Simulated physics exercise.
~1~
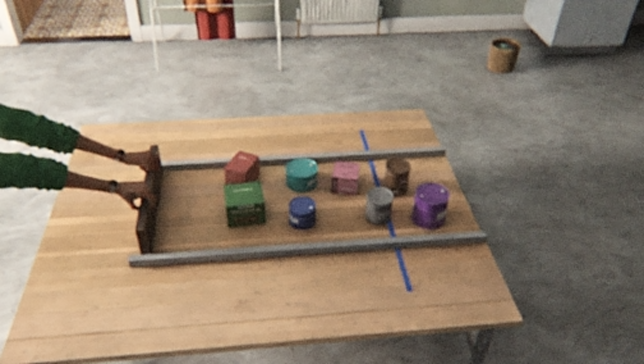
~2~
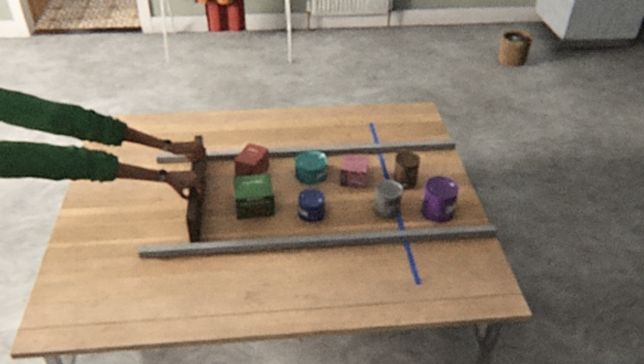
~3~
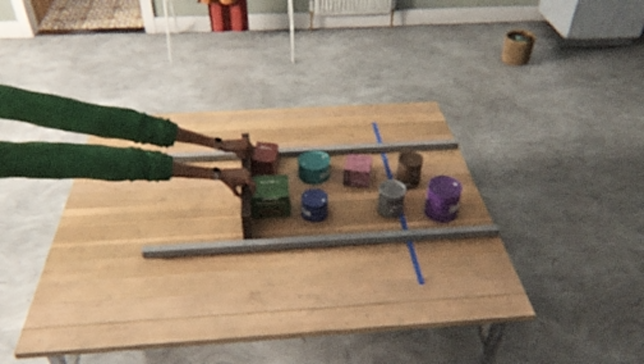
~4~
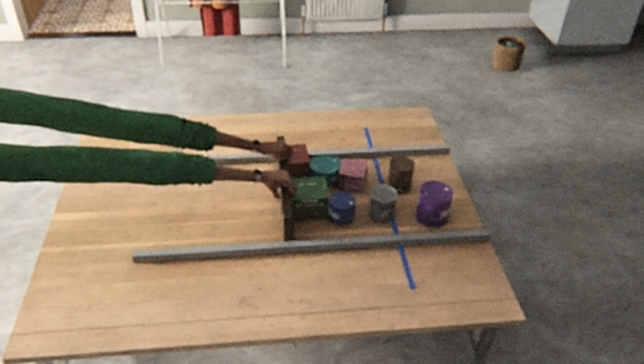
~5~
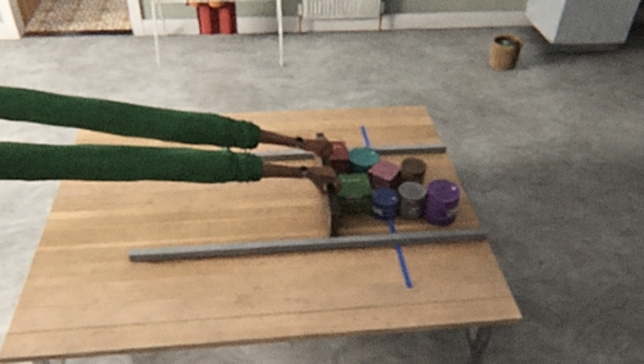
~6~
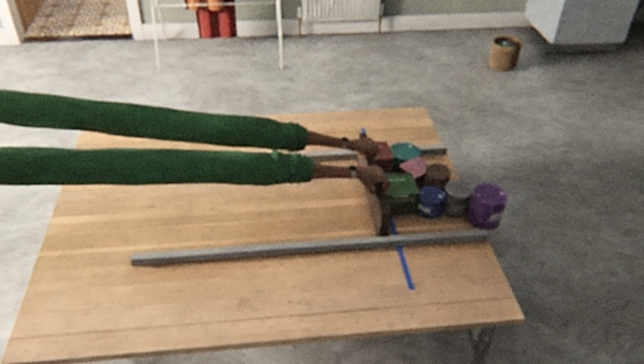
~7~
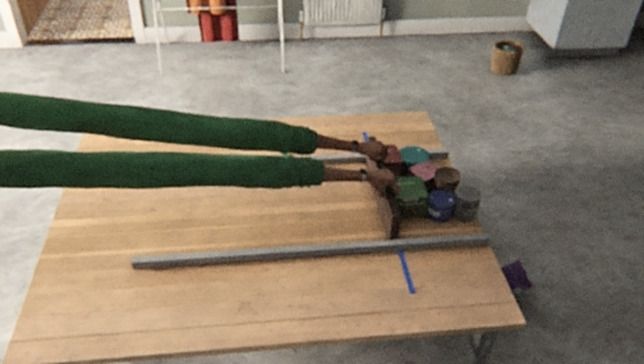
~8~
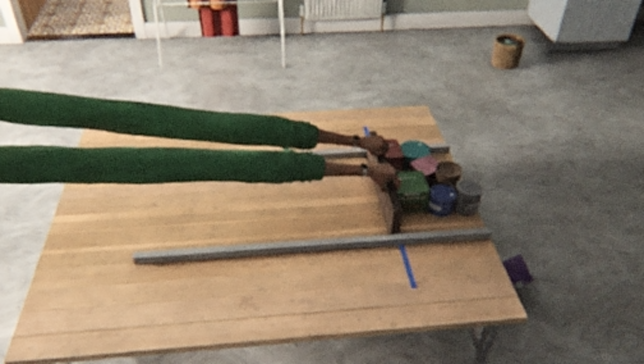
On a wooden table, green-sleeved arms sliding a plank rightward into boxes and canisters, the purple one falling off the edge.
